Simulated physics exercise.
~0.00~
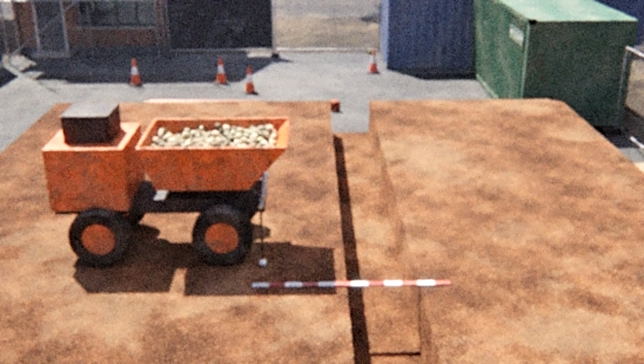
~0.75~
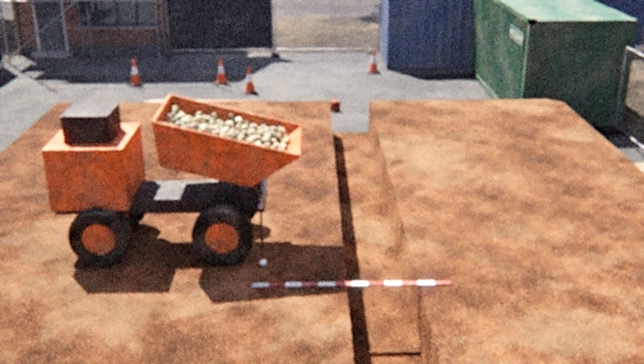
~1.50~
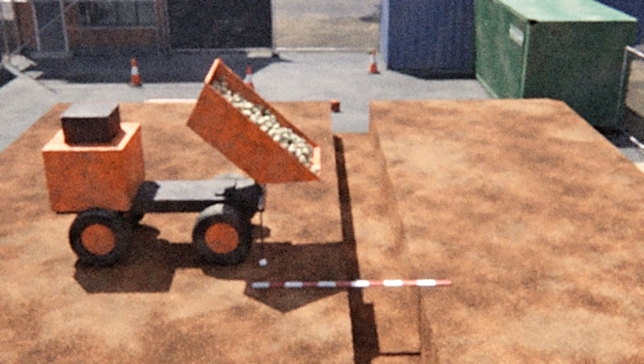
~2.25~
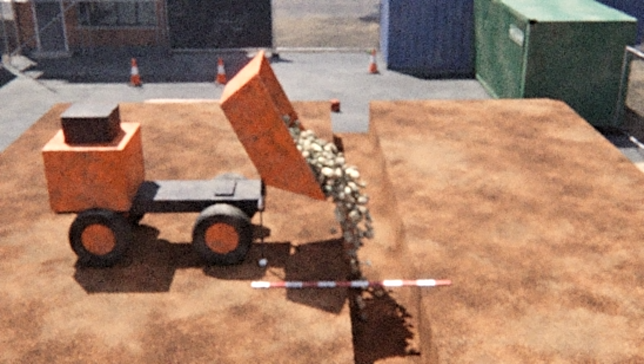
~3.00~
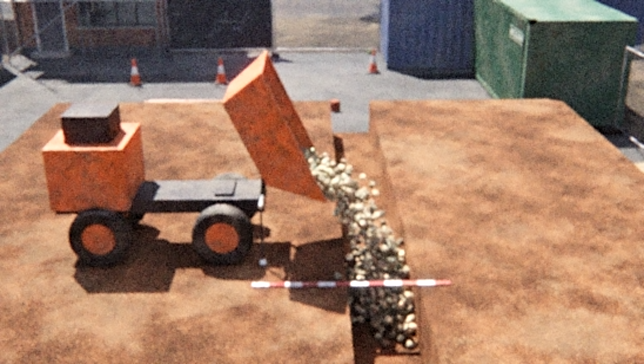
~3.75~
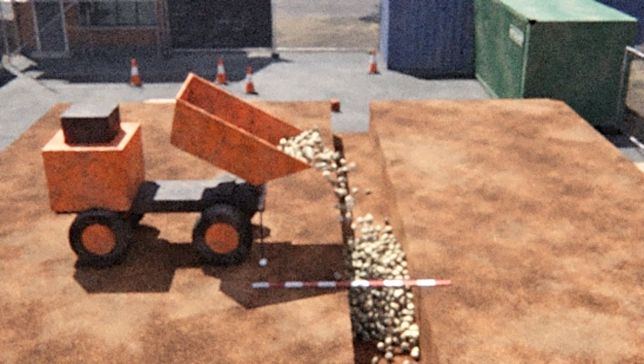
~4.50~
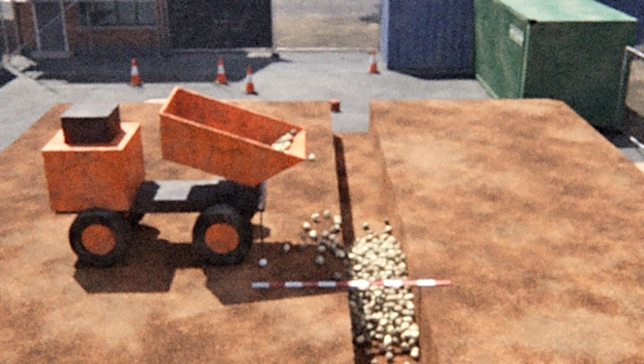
Orange dumper tipping pale round stones into a trench, then lowering its body partway, leaving a few stones short of the edge.
